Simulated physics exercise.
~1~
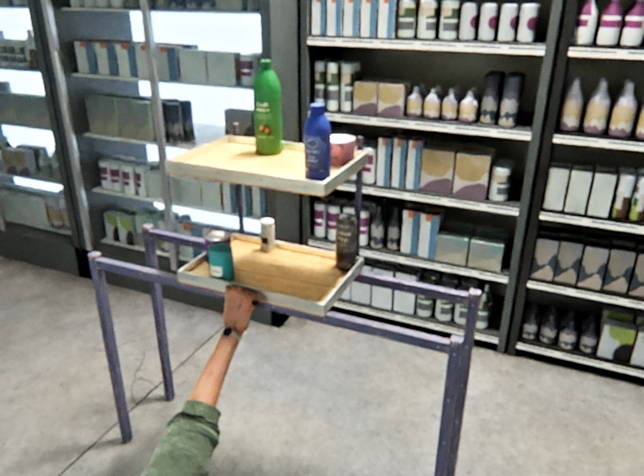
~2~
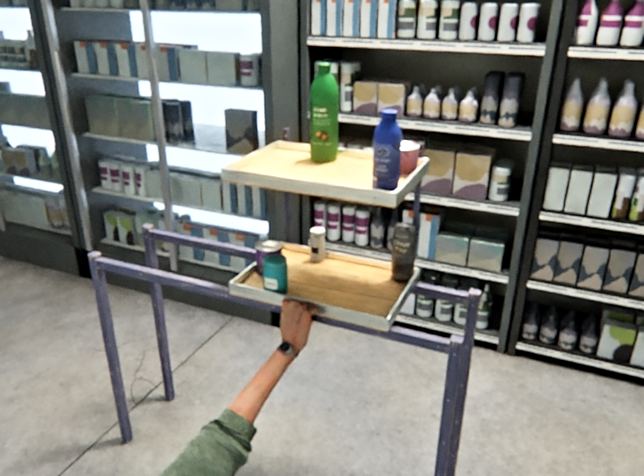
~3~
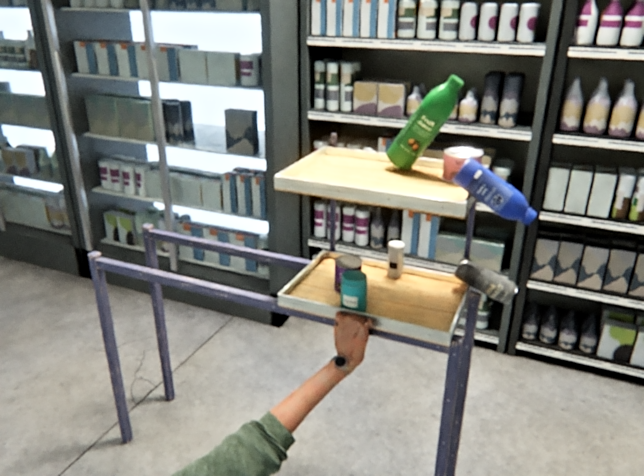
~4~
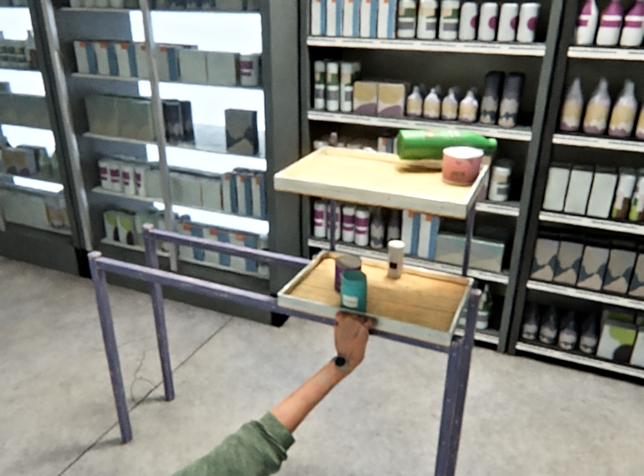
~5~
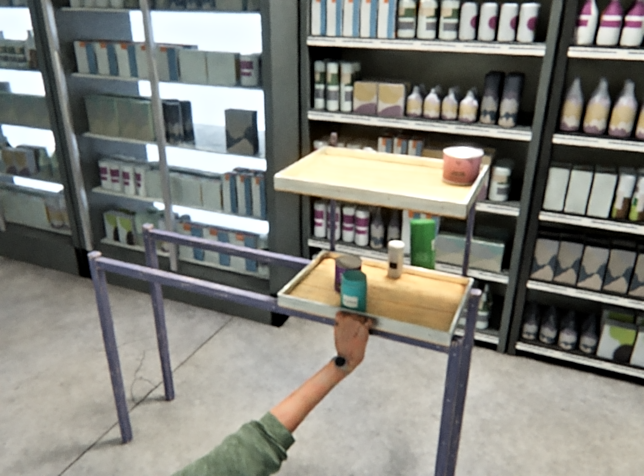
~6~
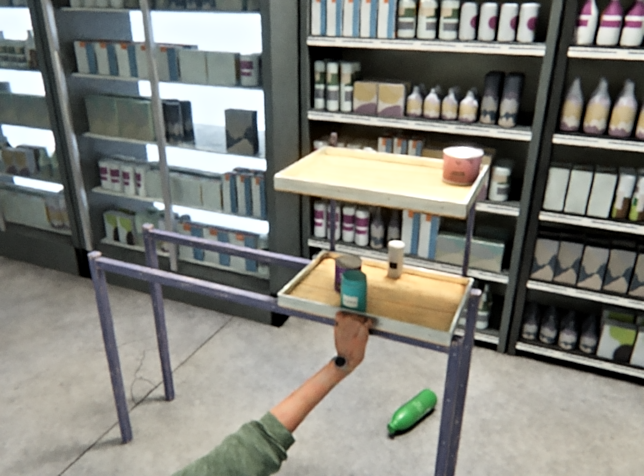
Green and blue bottles and a grey can toppling off a two-level wooden tray as a hand slides it right, others staying aboard.
